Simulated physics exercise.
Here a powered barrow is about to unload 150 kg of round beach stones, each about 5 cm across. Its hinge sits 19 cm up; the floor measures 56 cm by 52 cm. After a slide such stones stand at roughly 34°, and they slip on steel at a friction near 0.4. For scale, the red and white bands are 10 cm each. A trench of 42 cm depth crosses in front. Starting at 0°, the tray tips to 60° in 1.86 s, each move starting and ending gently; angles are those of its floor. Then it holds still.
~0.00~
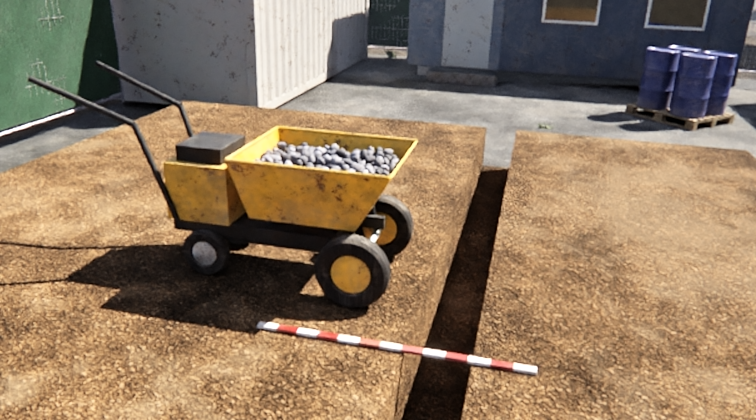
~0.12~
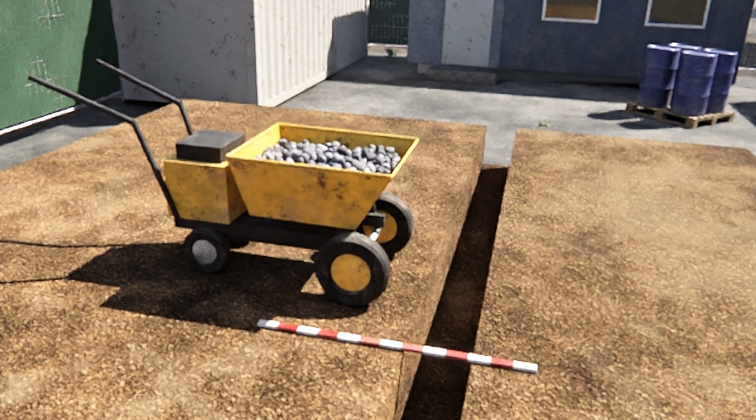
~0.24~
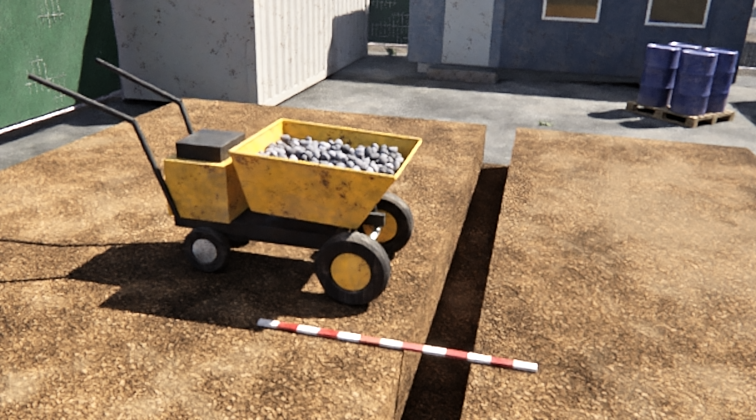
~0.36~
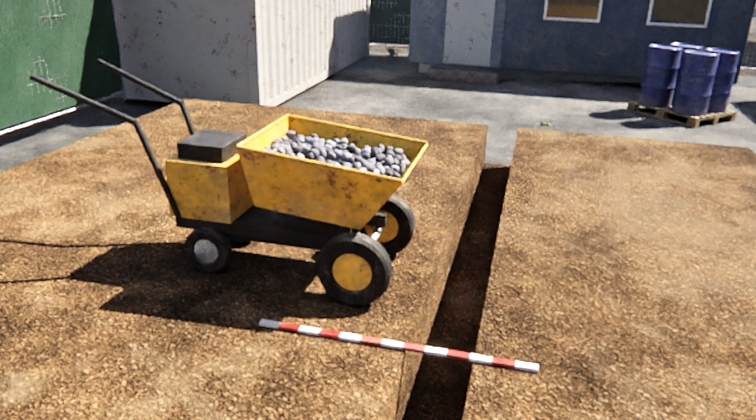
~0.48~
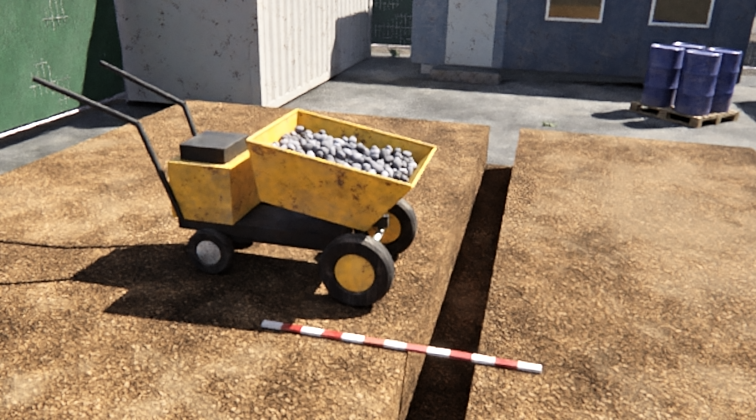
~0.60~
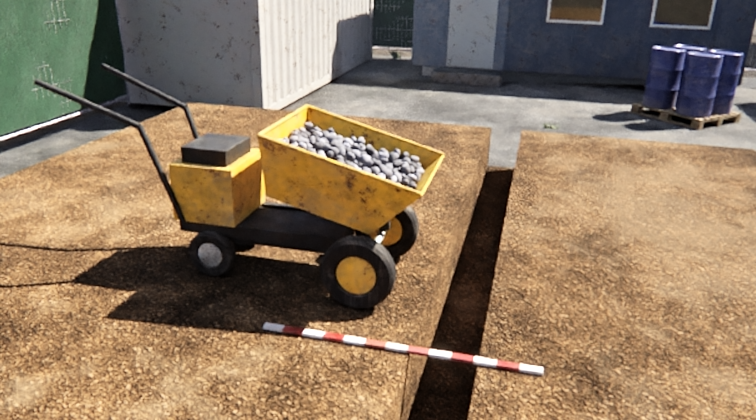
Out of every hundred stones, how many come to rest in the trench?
About 30 per cent.
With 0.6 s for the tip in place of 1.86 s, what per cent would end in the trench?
In that case some 15 per cent.
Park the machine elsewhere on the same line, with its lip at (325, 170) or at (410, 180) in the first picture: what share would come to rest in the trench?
Near 55 per cent from the first place, 15 from the second.
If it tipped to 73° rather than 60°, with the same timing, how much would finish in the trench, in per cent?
Then about 45 per cent.
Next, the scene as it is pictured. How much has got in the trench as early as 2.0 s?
About 5 per cent by then.
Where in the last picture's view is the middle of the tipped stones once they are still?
Around (497, 294).
After 1.4 s the floor is at 51°; 100 % in the tray; the foremost stones are at (469, 227).
After 2.0 s the floor is at 60°; 82 % in the tray, 5 % in the trench, 14 % past the trench; the foremost stones are at (552, 290).
After 2.3 s the floor is at 60°; 65 % in the tray, 8 % in the trench, 27 % past the trench; the foremost stones are at (601, 314).
After 4.3 s the floor is at 60°; 39 % in the tray, 30 % in the trench, 31 % past the trench; the foremost stones are at (623, 309).
